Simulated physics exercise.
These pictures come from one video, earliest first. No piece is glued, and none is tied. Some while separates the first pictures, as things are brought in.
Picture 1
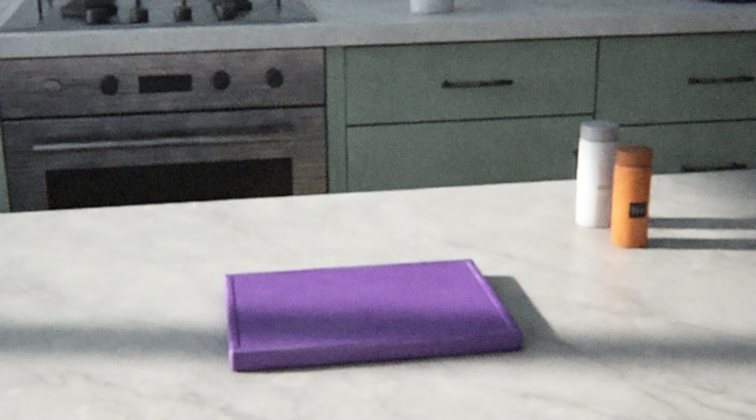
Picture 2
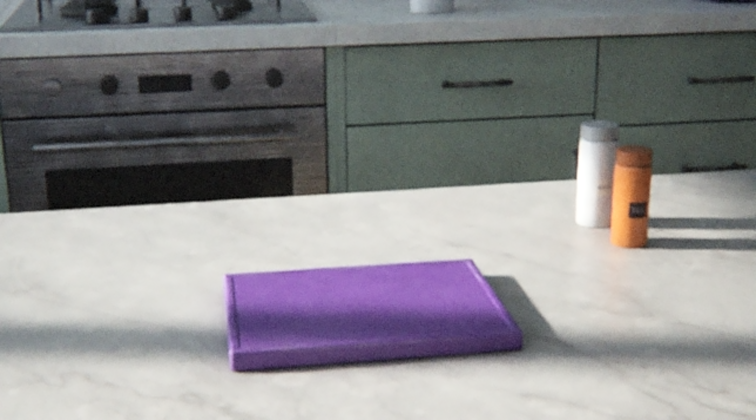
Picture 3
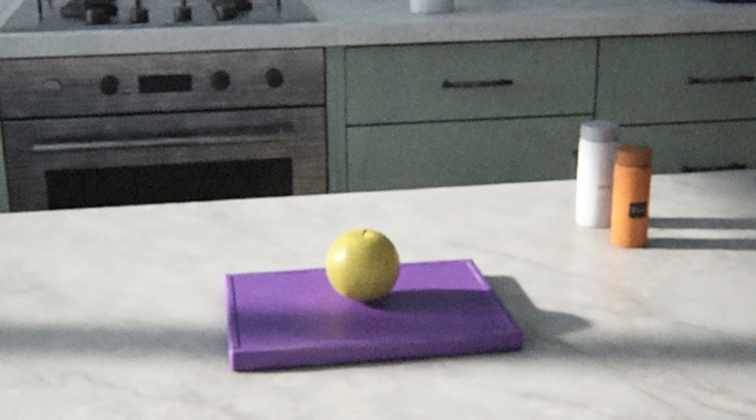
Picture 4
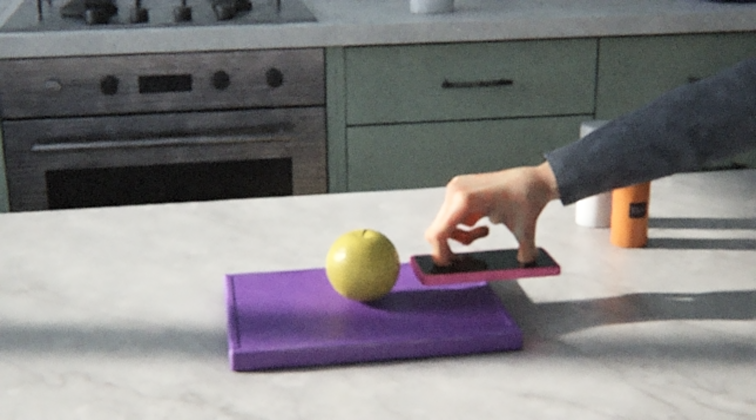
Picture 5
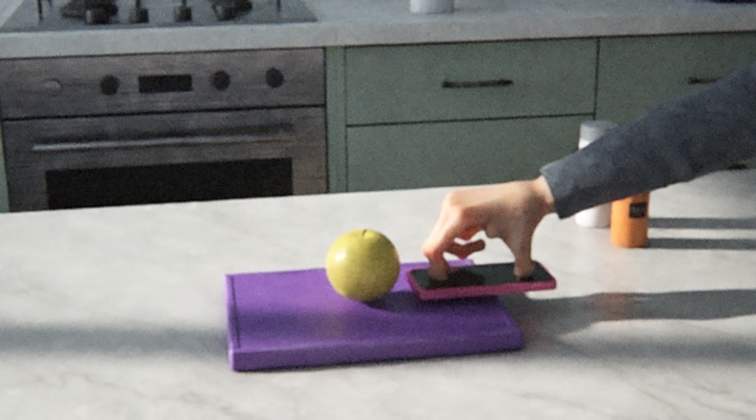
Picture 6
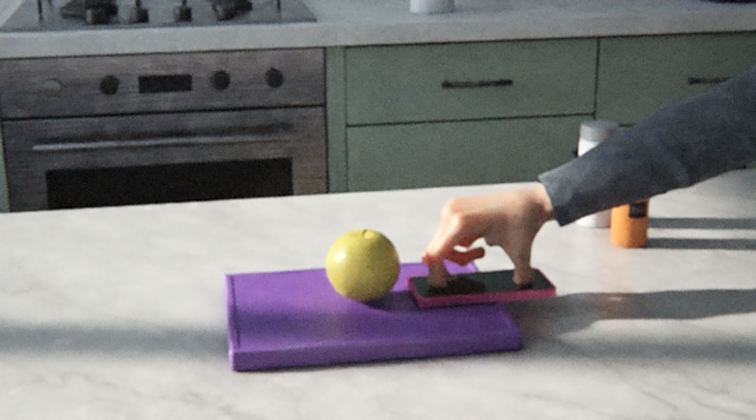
A yellow-green apple appeared on the purple board lying on the counter, then a hand reached in from the right and lowered a pink phone onto the board's right side, keeping hold of it.
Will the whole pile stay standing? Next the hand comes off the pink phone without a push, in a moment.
Yes.
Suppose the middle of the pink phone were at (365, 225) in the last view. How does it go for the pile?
Well, it topples after that.
Then, 0.20 s on from there, no change.
Then, 0.60 s on from there, pink phone resting near (480, 287).
In the end, all 5 unmoved. At the end, from the last picture's camera, pink phone near (480, 287). The pile stays up.
